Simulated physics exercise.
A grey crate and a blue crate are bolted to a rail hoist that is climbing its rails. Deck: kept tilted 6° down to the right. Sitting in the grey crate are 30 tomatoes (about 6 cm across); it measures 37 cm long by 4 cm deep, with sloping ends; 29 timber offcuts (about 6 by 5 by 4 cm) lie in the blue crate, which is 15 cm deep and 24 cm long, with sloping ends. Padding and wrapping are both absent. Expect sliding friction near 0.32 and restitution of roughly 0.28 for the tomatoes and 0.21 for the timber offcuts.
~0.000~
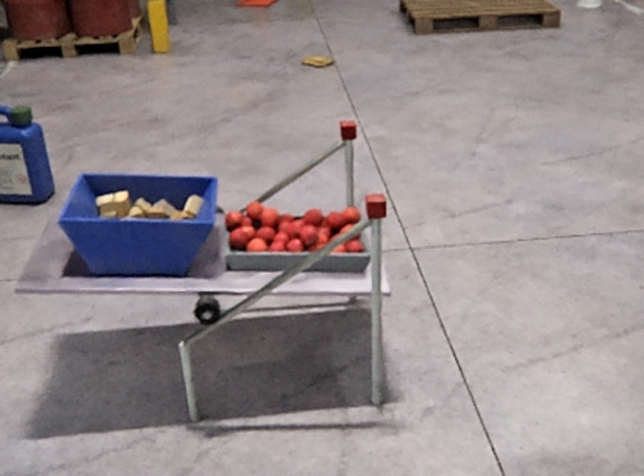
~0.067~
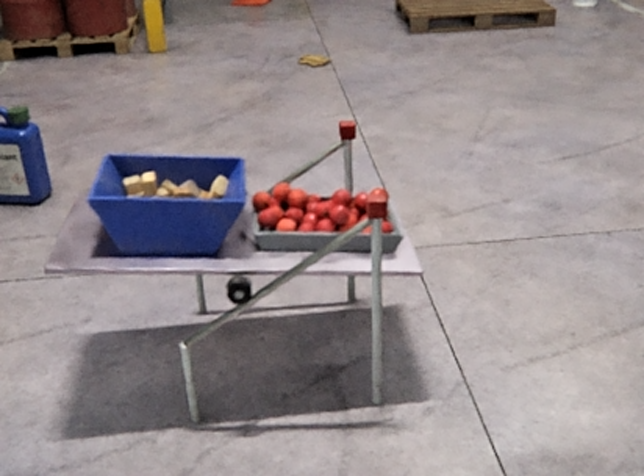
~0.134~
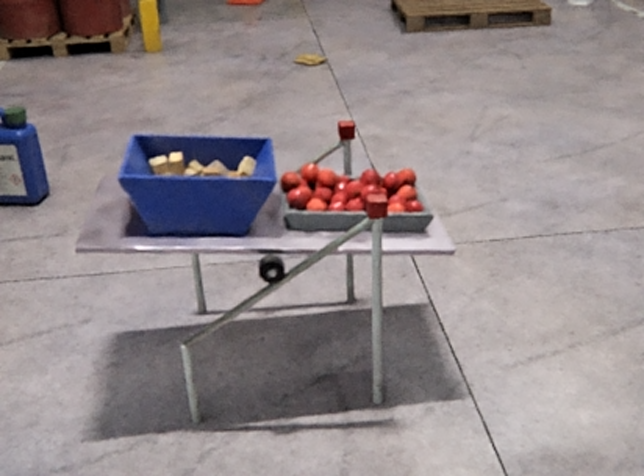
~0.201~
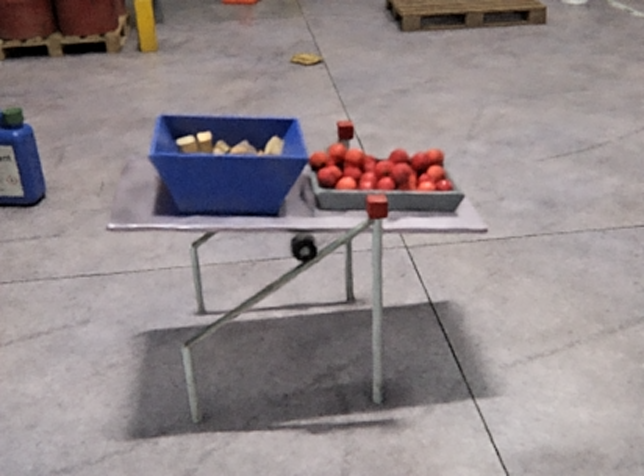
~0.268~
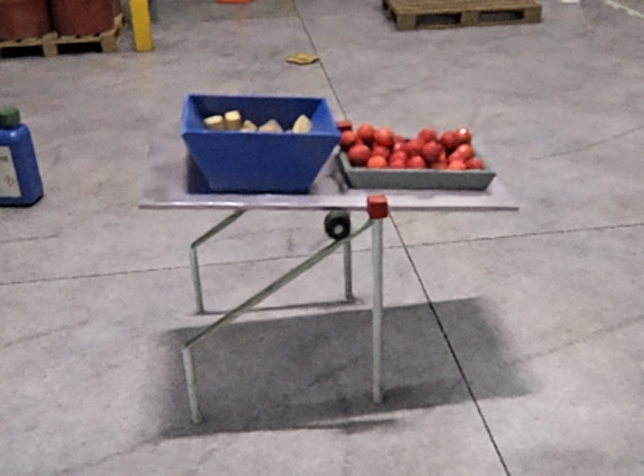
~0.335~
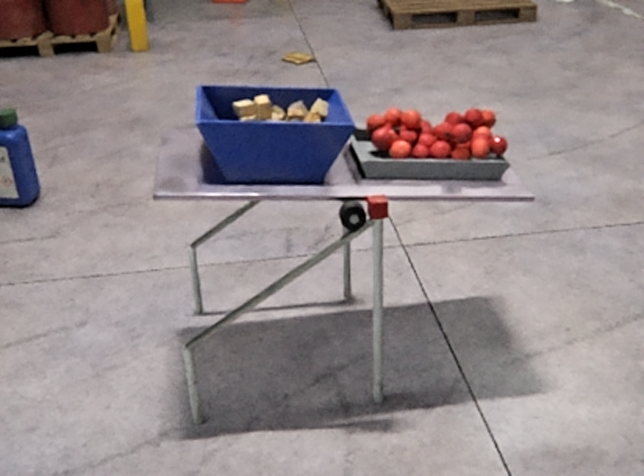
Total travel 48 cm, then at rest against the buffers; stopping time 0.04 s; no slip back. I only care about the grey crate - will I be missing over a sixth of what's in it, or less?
Honestly, the fraction that gets out surpasses a sixth.
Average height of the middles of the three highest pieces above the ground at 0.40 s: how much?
Their middles average near 84 cm high.
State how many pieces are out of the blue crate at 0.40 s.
Blue crate - about 0 out by that time.
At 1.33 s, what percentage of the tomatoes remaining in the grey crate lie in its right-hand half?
It works out to around 90 in a hundred.
After 0.40 s, the grey crate is down by 2 of 30 and the blue crate has all 29.
After 0.56 s, the grey crate is down by 12 of 30 and the blue crate has all 29.
After 0.78 s, the grey crate is down by 14 of 30 and the blue crate has all 29.
Final count (at 1.33 s), the grey crate is down by 15 of 30 and the blue crate has all 29. Asked share, 15 of 30, 50 per cent.
